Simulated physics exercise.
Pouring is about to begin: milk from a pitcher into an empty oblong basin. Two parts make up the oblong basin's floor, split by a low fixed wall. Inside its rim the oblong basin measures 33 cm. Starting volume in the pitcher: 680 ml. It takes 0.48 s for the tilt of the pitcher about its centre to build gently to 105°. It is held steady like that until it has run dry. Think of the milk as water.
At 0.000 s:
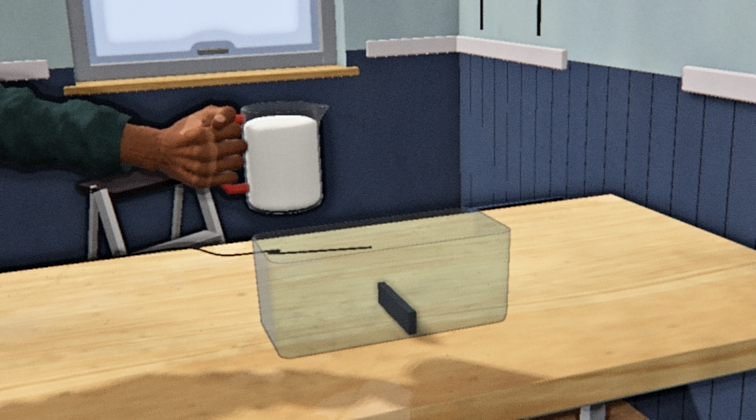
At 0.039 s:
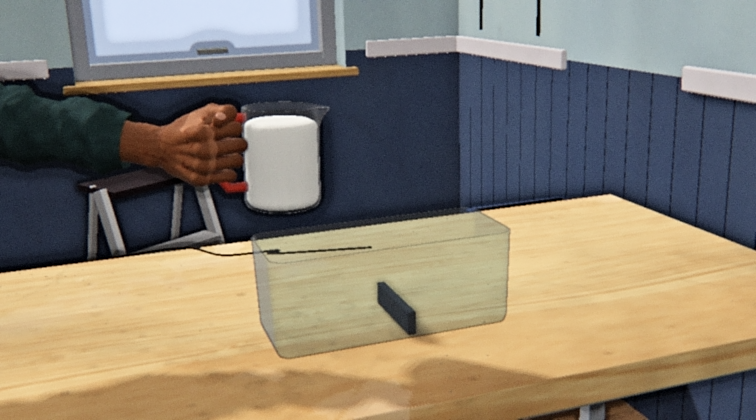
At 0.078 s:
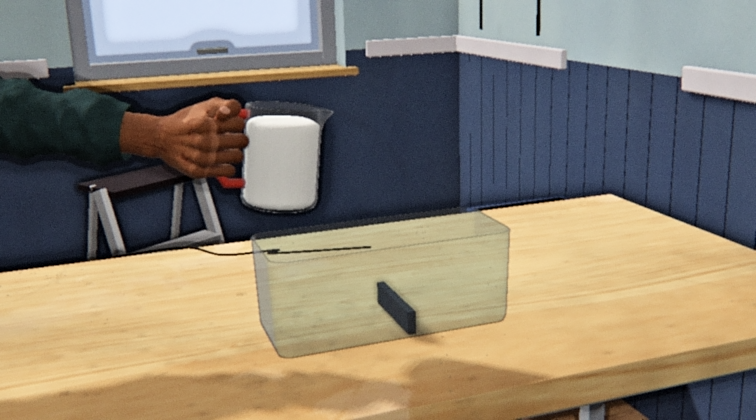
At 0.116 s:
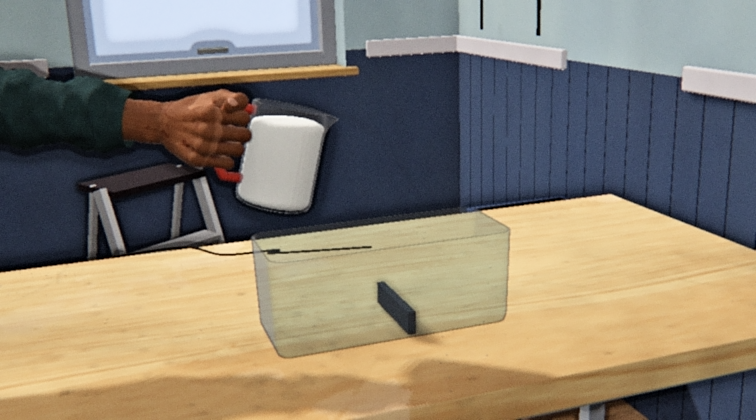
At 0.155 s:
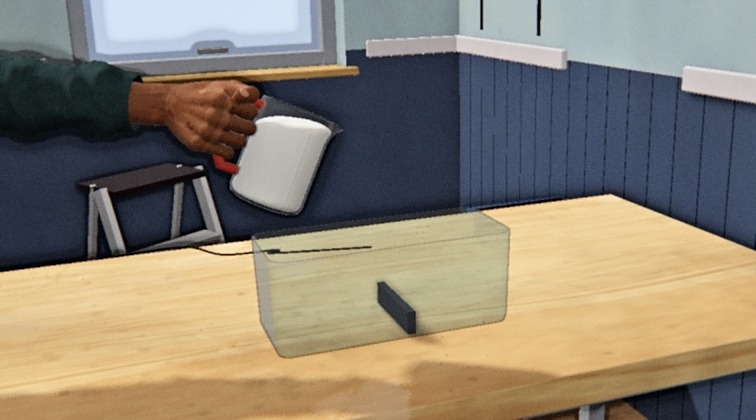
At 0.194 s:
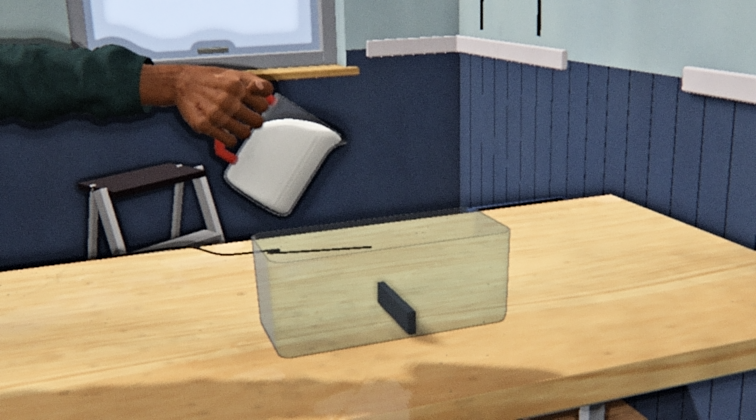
Hand tilting a red-handled clear pitcher of milk gradually to the right above an empty transparent oblong basin on a wooden table.
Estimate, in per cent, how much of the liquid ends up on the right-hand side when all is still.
31 %.
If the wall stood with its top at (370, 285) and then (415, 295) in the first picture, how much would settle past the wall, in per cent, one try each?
In order, 80 and 10 per cent.
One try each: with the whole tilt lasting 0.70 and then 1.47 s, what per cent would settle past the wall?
In order, 35 and 50 per cent.
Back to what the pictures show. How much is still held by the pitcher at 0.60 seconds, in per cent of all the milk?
About 20 percent.
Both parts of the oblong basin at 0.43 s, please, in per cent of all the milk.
Some 12 per cent left and 6 right.
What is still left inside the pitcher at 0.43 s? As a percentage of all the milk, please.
Some 58 % of it is still there.
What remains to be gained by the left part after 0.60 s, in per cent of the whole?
Close to 18% of the whole.
By 0.43 s the tilt is 102° and 59 per cent is still to pour, 13 is left of the wall and 6 right of it.
By 0.60 s the tilt is 105° and 20 per cent is still to pour, 49 is left of the wall and 16 right of it.
By 0.78 s the tilt is 105° and 5 per cent is still to pour, 60 is left of the wall and 29 right of it.
By 0.98 s the tilt is 105° and 1 per cent is still to pour, 67 is left of the wall and 29 right of it.
At rest 66 per cent lies left of the wall, 31 right of it and 2 outside.
